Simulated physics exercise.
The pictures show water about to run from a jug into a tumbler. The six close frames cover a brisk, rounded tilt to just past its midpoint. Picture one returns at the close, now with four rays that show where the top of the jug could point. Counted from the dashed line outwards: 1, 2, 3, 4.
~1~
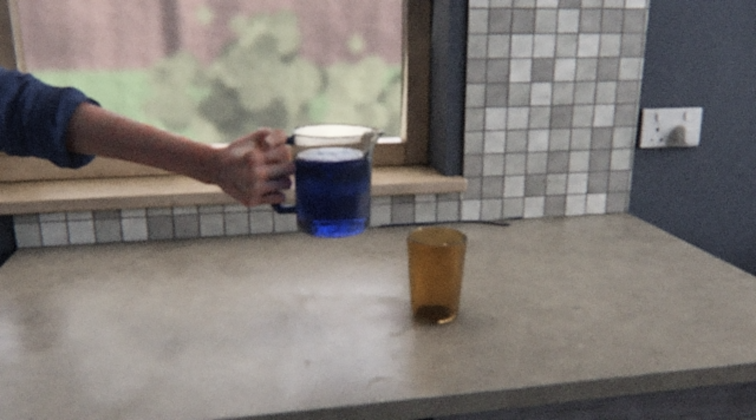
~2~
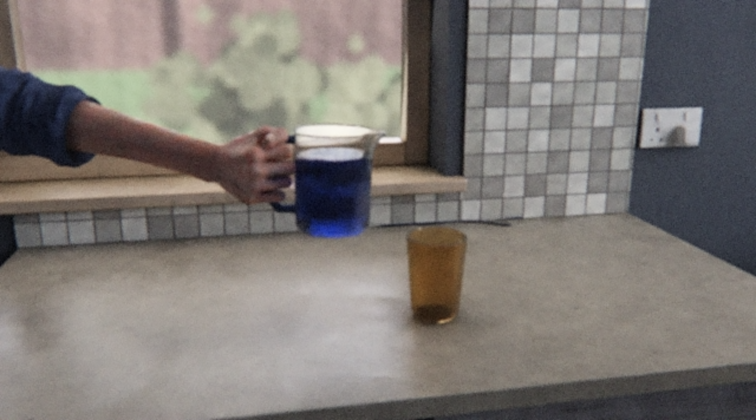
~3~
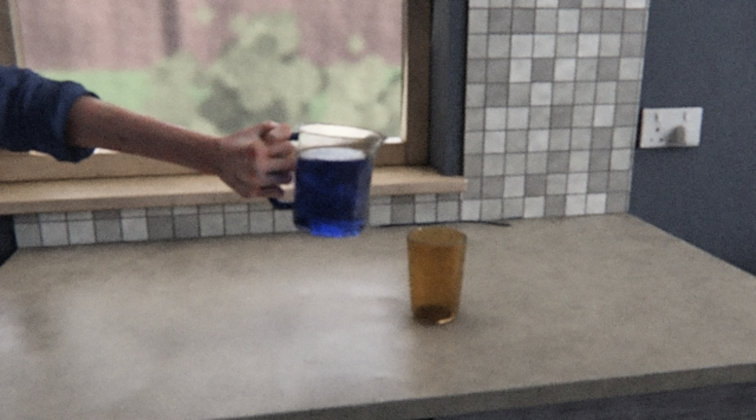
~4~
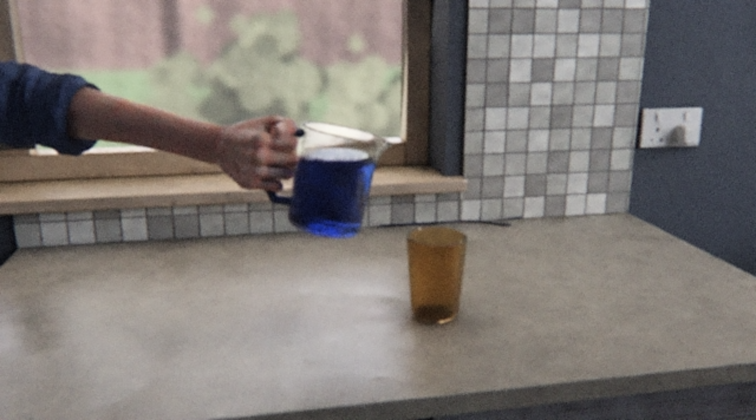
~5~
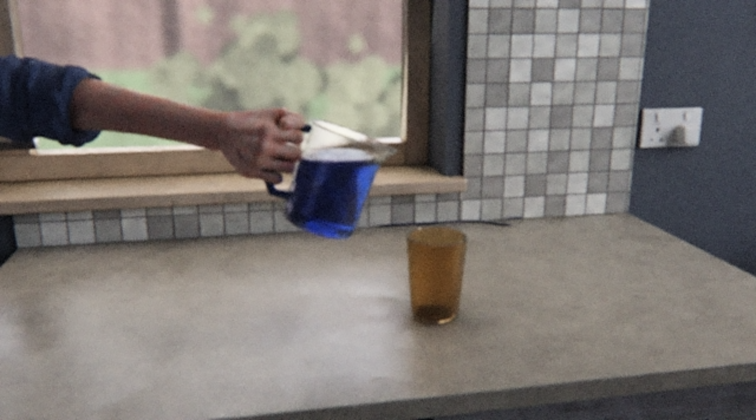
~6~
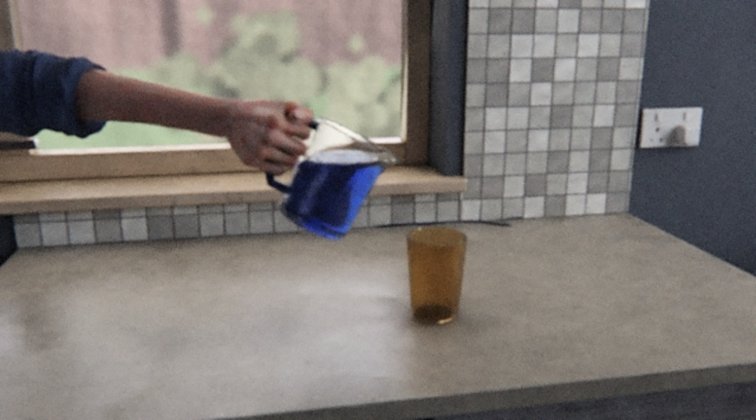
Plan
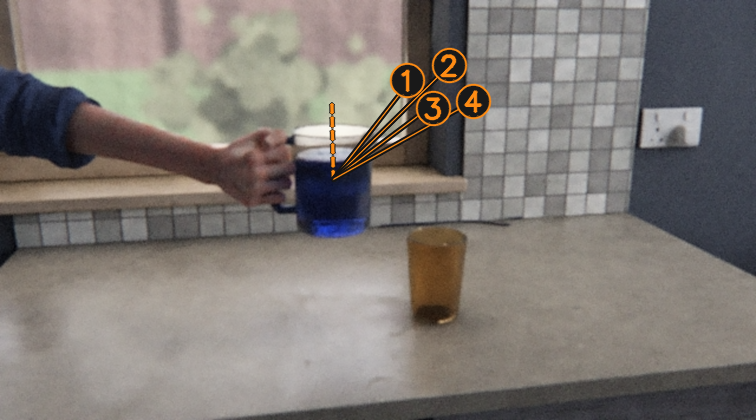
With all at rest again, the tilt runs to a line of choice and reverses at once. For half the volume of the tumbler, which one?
4.
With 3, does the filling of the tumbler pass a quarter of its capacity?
Yes.
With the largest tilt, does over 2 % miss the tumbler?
No, it does not.
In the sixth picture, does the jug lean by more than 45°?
No.
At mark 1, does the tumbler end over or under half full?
Under half.
On the marked copy, 1 at (398, 95); 2 at (437, 77); 3 at (417, 116); 4 at (458, 109).
With 1, the tumbler ends with about 9 % of what it can hold.
With 2, the tumbler ends with about 19 % of what it can hold.
With 3, the tumbler ends with about 31 % of what it can hold.
With 4, the tumbler ends with about 48 % of what it can hold.
